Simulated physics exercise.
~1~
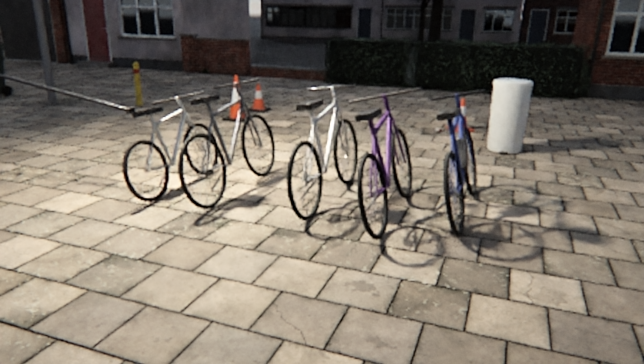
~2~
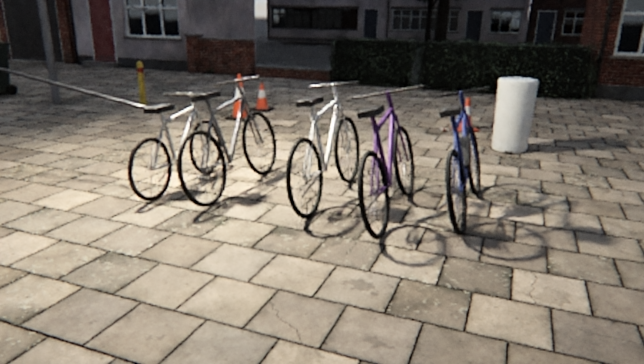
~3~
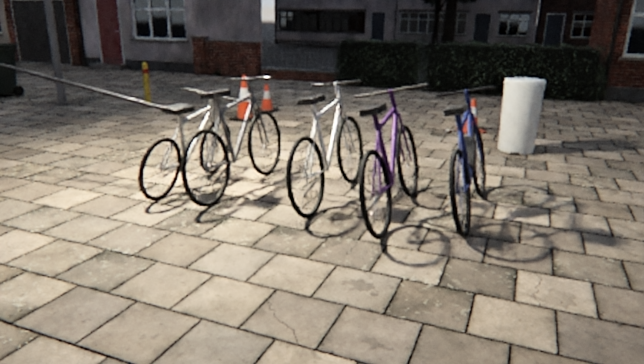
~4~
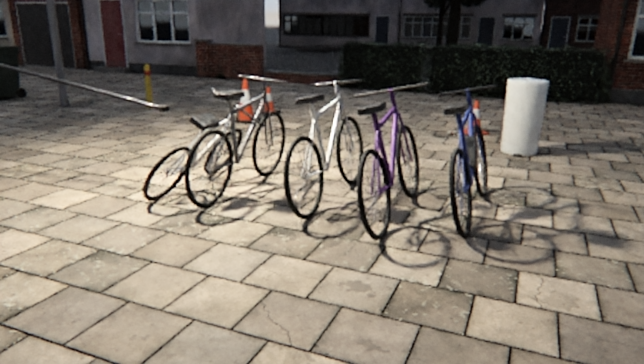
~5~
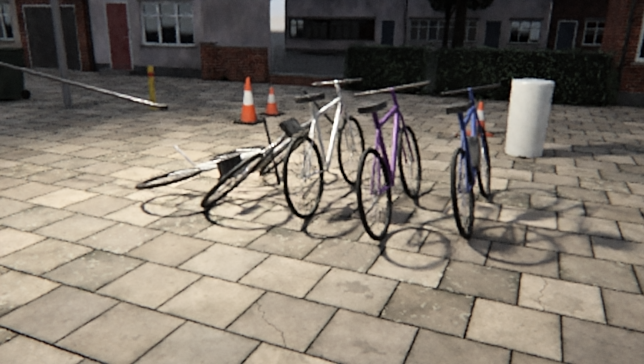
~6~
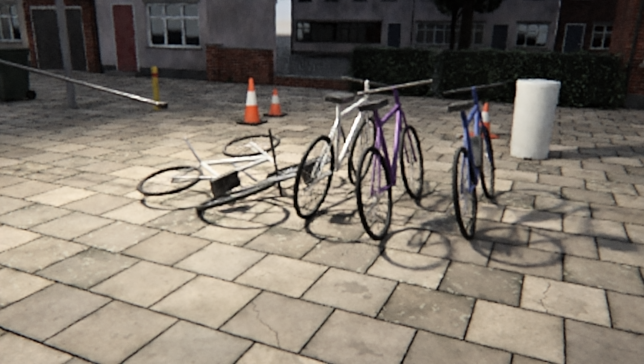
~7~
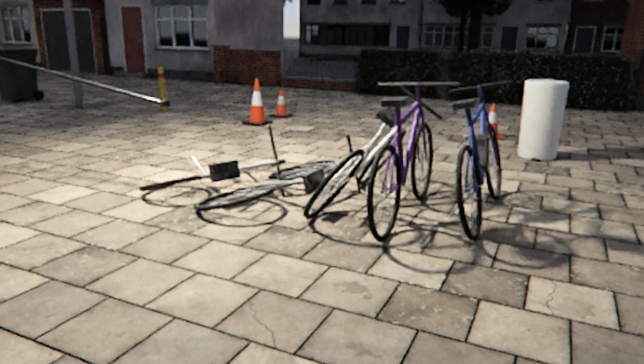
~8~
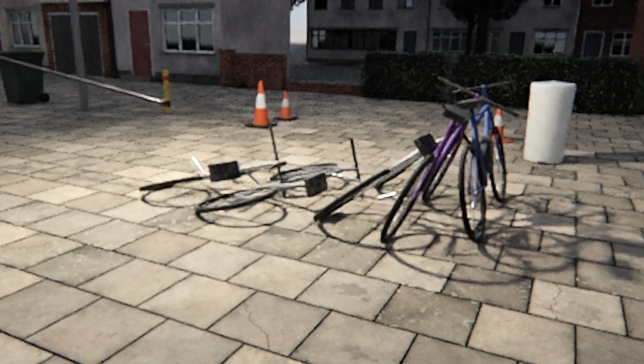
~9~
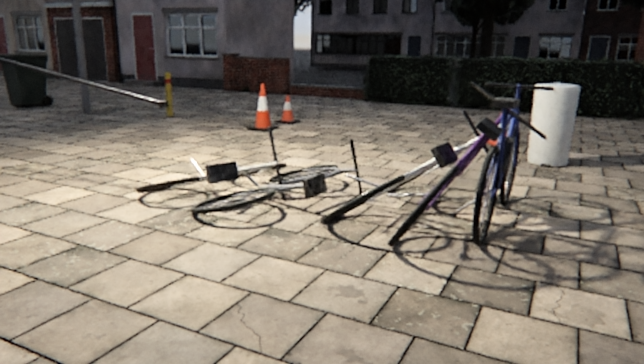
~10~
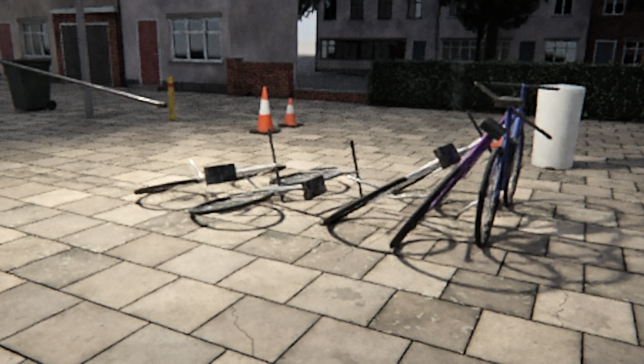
The footage shows five bicycles standing side by side on paving as the view drifts slightly; the leftmost tips right and the row topples in turn, leaving three lying flat or nearly so, with the purple one leaning steeply against the blue one, which tilts slightly.
